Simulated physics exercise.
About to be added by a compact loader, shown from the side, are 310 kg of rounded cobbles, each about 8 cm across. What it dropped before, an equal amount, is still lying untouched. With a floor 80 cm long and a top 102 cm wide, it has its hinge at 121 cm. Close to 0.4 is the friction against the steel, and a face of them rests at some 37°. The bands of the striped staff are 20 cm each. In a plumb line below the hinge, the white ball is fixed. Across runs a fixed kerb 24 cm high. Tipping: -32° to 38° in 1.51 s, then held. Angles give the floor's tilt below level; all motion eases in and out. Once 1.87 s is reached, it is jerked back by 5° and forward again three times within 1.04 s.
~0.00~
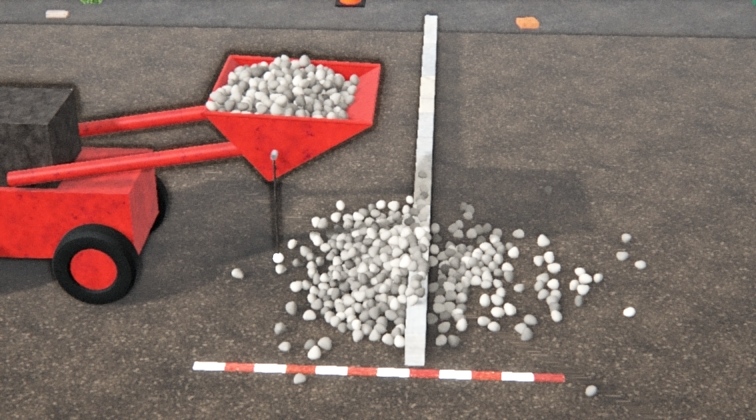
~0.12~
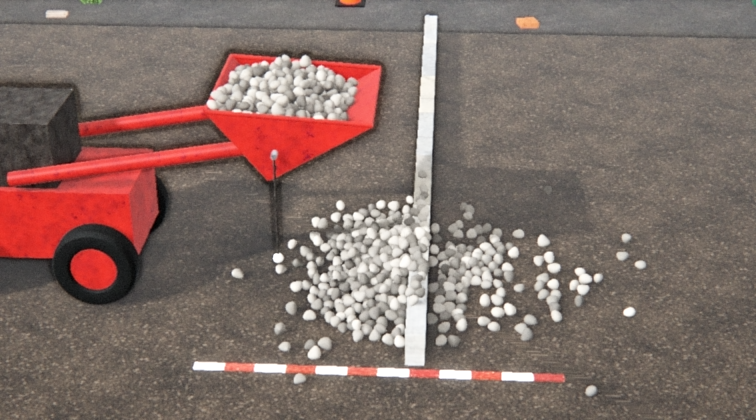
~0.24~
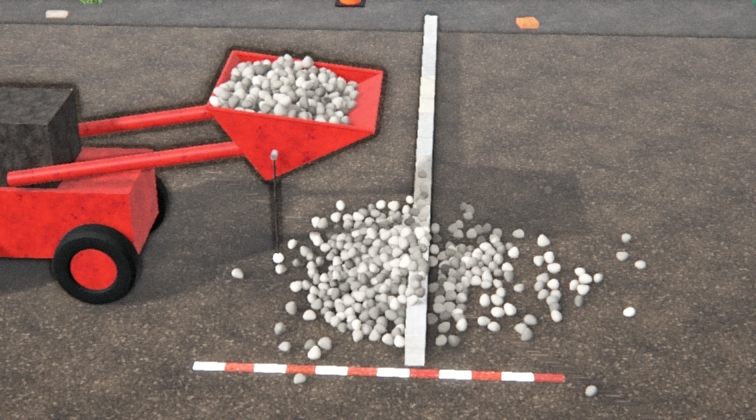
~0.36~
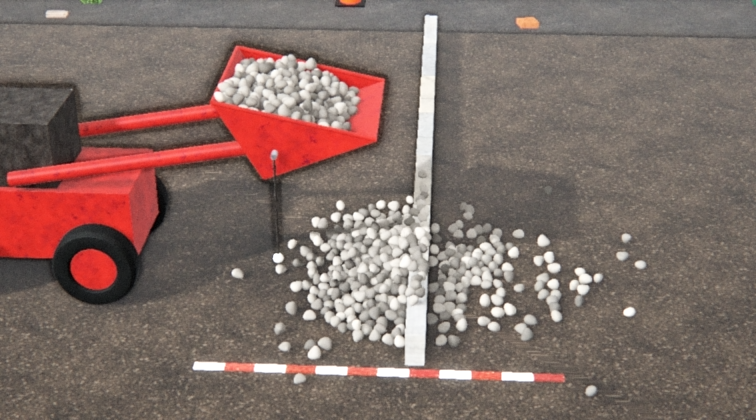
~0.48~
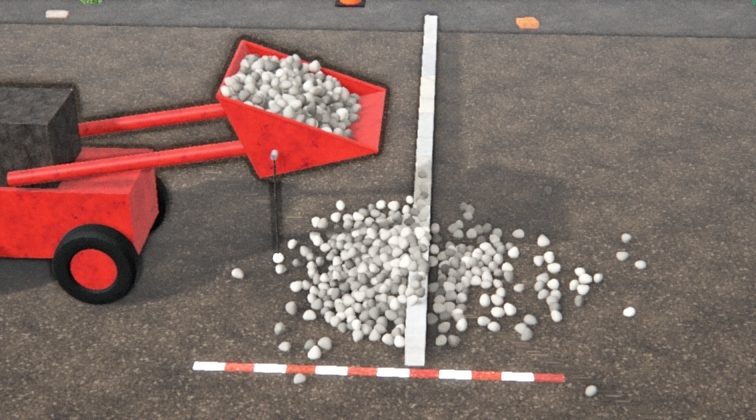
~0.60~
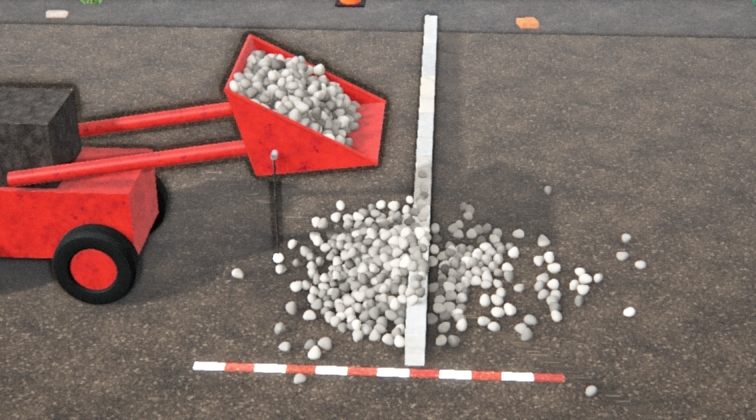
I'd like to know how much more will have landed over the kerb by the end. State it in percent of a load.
Roughly 29 in every hundred.
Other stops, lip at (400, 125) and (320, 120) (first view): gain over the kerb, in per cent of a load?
Roughly 70 per cent, then 0 per cent.
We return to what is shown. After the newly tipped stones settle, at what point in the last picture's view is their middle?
Around (388, 258) in the last picture.
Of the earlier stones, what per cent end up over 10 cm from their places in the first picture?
Some 10 percent, give or take.
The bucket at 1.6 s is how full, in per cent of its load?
Still inside: Some 35 %.
After 1.1 s the floor is at 27°; in per cent of one load, 99 in the bucket, 77 on this side of the kerb, 24 over the kerb; the foremost stones are at (609, 273).
After 1.6 s the floor is at 38°; in per cent of one load, 34 in the bucket, 139 on this side of the kerb, 27 over the kerb; the foremost stones are at (609, 273).
After 3.4 s the floor is at 38°; in per cent of one load, 0 in the bucket, 146 on this side of the kerb, 54 over the kerb; the foremost stones are at (612, 267).
After 5.8 s the floor is at 38°; in per cent of one load, 0 in the bucket, 146 on this side of the kerb, 54 over the kerb; the foremost stones are at (612, 267). Net gain over the kerb, 29.
